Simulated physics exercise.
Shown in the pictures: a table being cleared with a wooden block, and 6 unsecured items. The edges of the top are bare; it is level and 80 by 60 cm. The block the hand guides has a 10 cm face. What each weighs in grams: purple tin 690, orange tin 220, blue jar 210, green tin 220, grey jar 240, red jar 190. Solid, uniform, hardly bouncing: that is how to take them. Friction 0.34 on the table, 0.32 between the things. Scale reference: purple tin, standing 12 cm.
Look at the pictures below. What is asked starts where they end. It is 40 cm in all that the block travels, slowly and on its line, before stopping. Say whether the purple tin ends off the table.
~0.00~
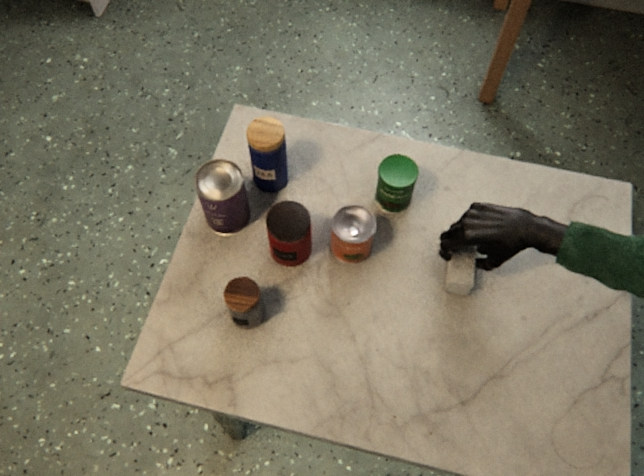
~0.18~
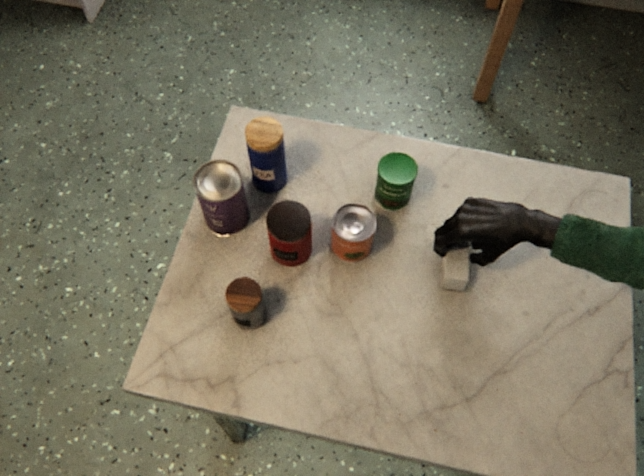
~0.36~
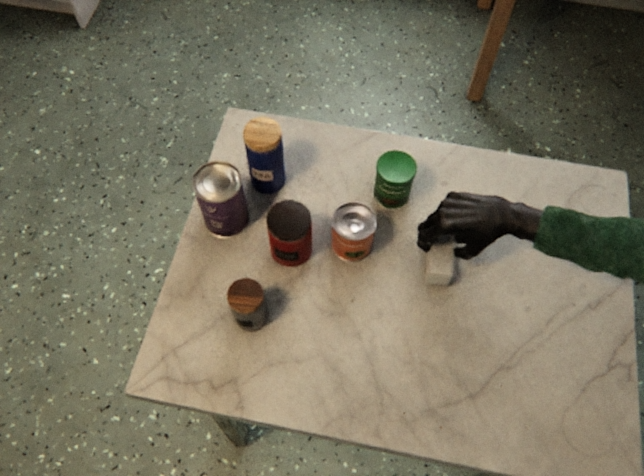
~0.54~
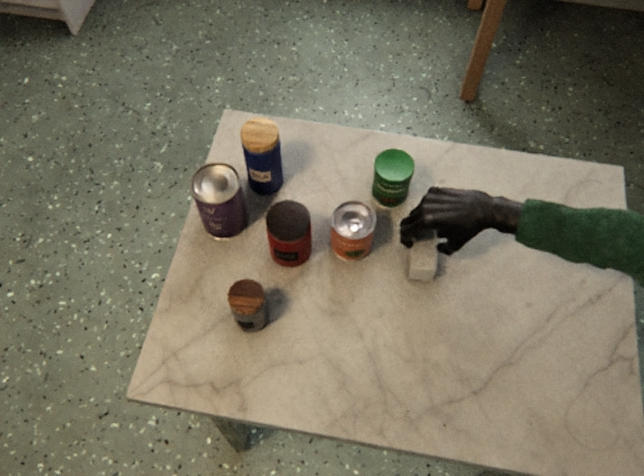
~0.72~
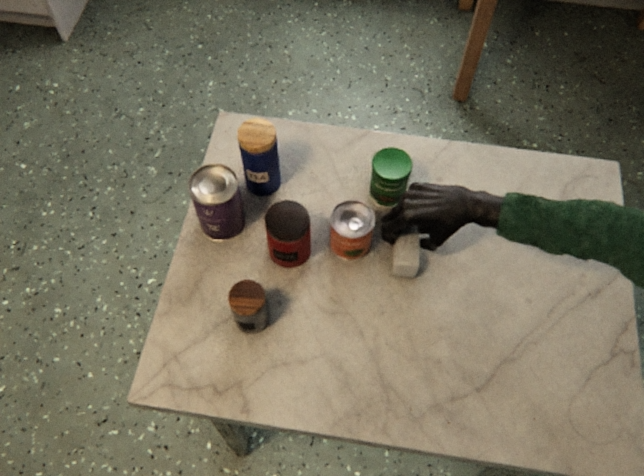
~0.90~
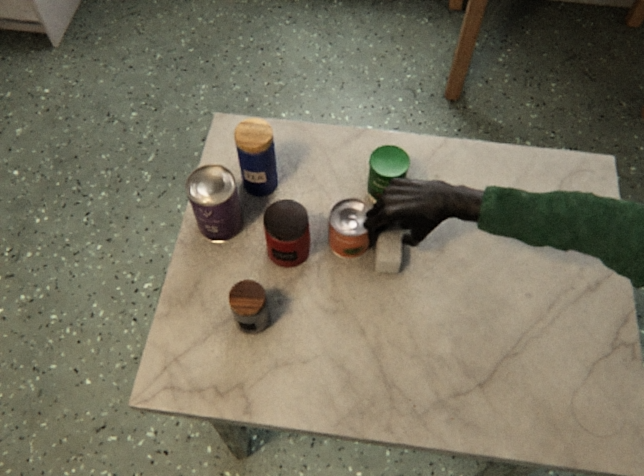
It leaves the table.
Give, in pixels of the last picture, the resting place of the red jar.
About (192, 243).
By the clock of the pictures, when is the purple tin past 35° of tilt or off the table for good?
At about 2.4 s.
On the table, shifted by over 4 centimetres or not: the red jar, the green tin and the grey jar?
First, the red jar is moved away; second, the green tin stays in its position; third, the grey jar stays in its position.
By 1.50 s, block slid 22 cm; orange tin 9 cm from its spot; red jar 4 cm from its spot.
By 2.20 s, block slid 33 cm; purple tin 4 cm from its spot near (192, 202); orange tin 20 cm from its spot; red jar 10 cm from its spot.
By 2.60 s, block slid 40 cm; purple tin now off the table; orange tin 26 cm from its spot; red jar 16 cm from its spot.
By 2.90 s, block slid 40 cm; orange tin 26 cm from its spot; red jar 16 cm from its spot.
When it is over (3.1 s), off the table, purple tin; not toppled but over 4 cm from the start, orange tin and red jar; the other 3 within 4 cm of the start.
